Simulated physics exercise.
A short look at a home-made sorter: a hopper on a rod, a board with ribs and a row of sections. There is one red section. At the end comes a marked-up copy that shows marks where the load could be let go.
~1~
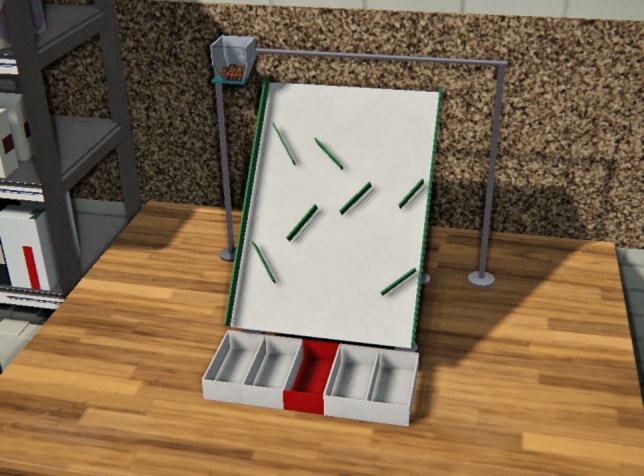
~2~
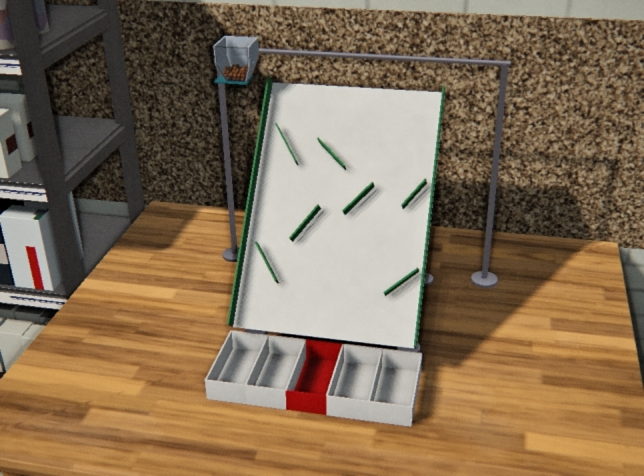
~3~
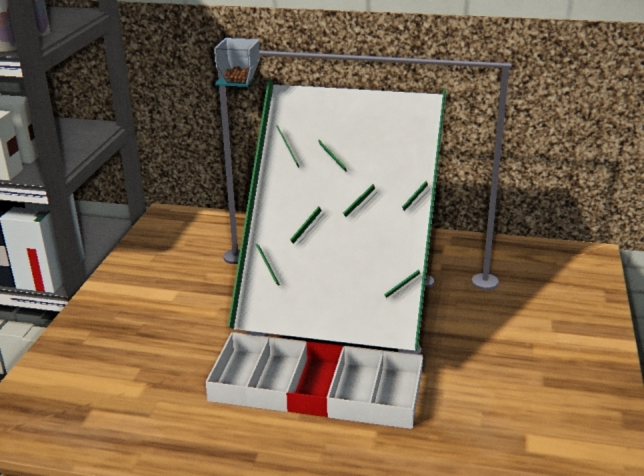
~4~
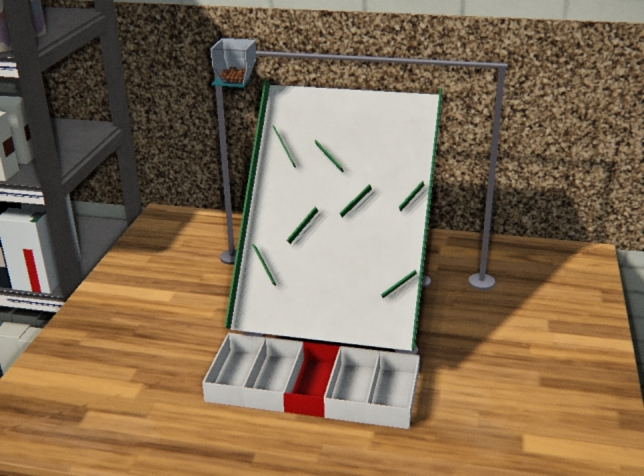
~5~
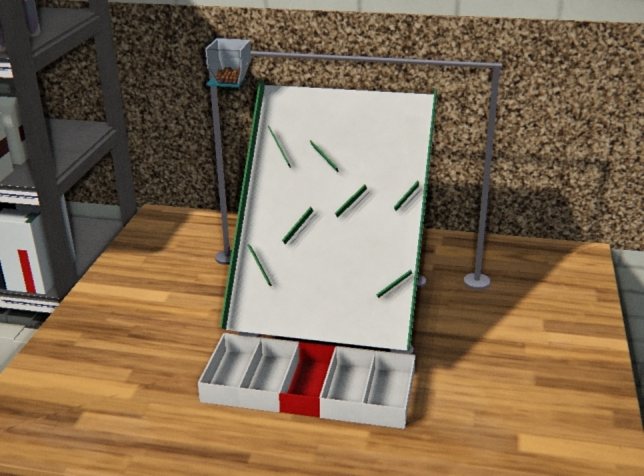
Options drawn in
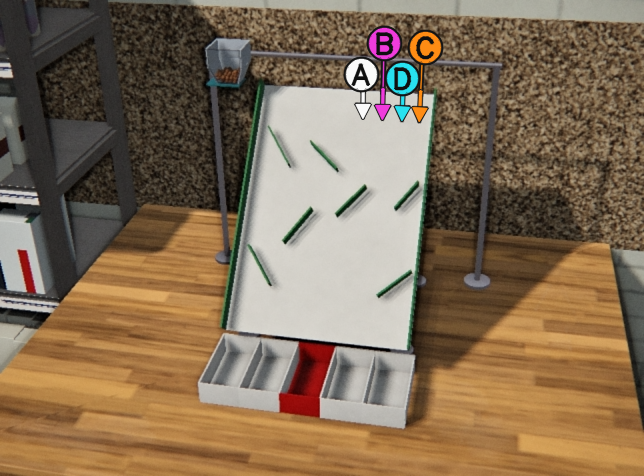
Nothing moves except the view, which shifts very slightly, while a small hopper of brown balls stays on a rod above a tilted white board with green ribs and a row of five sections, the middle one red.
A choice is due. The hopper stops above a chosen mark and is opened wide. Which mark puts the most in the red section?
Mark C.
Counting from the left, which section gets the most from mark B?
The fourth from the left.
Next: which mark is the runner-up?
That would be D.
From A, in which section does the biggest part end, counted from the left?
The second from the left.
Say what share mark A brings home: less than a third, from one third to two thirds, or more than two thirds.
It is less than a third.
On the marked copy, mark A meets the board at (362, 113); mark B meets the board at (382, 114); mark C meets the board at (419, 116); mark D meets the board at (402, 115).
With A, a small share in the red section, the bulk in other sections, only a few outside the box.
With B, a small share in the red section, the bulk in other sections, only a few outside the box.
With C, close to two thirds in the red section, close to a quarter in other sections, only a few held on the board, a small share outside the box.
With D, close to a third in the red section, close to half in other sections, a small share outside the box.
